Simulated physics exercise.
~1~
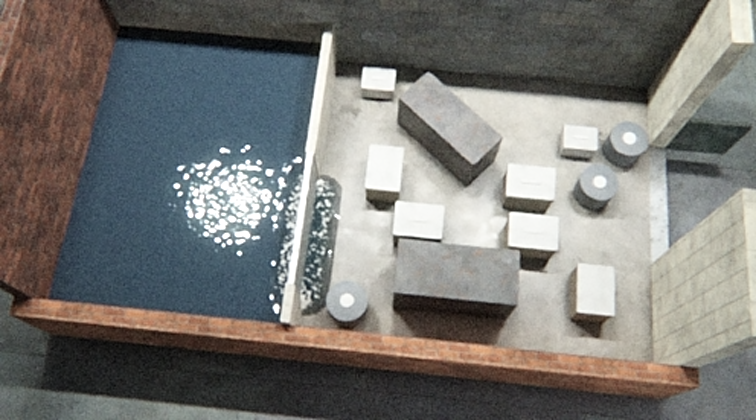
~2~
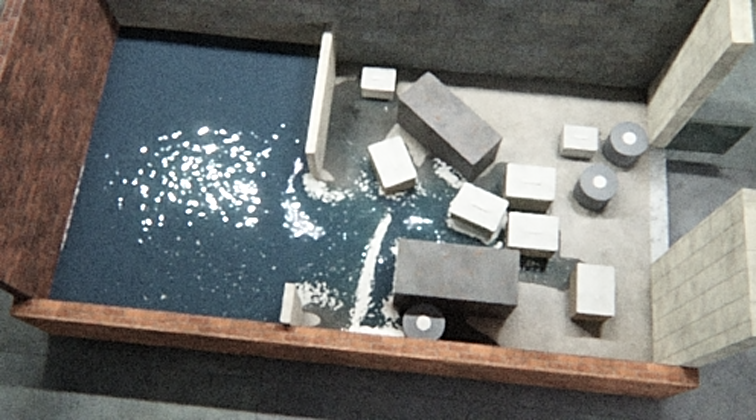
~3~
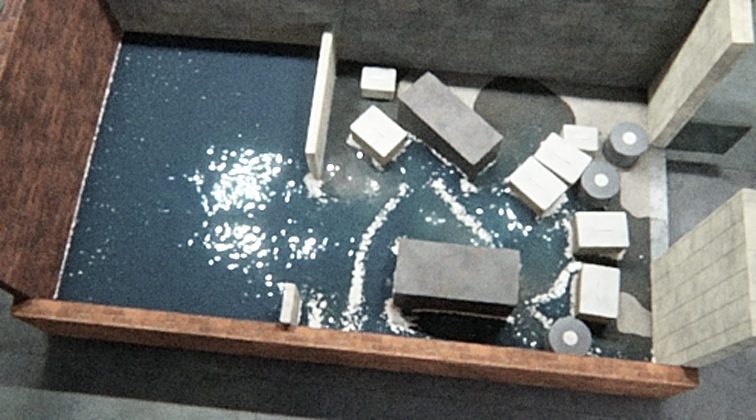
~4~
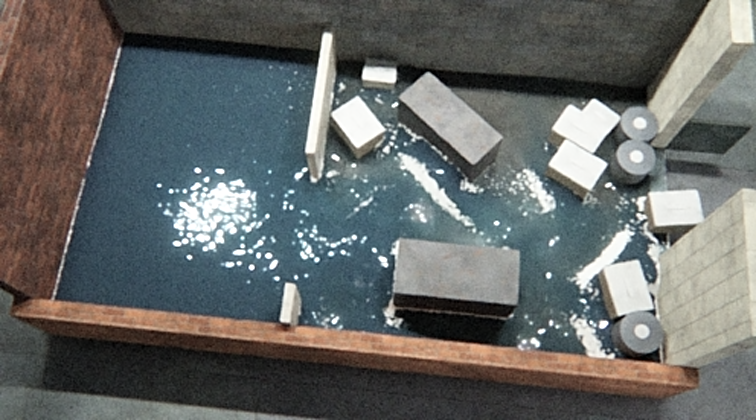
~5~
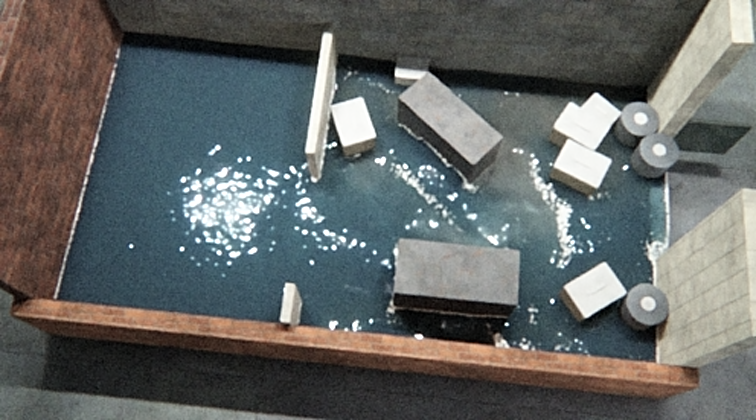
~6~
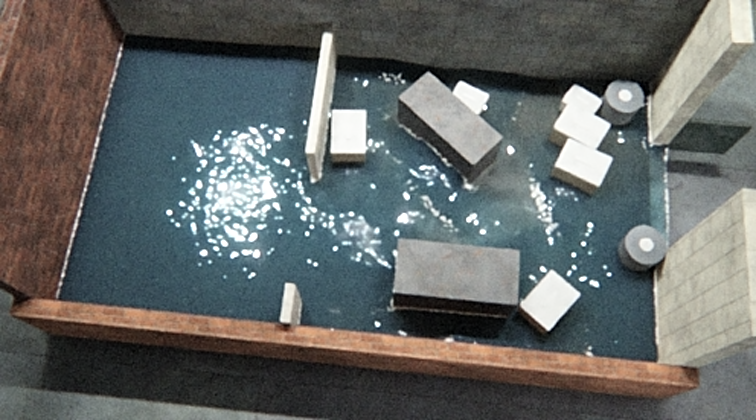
Dark water held behind a pale partition burst through a gap and flooded the neighbouring room, shoving white boxes and grey drums to the right while two big dark blocks stayed put, and by the end several boxes and two drums sat near the right side.
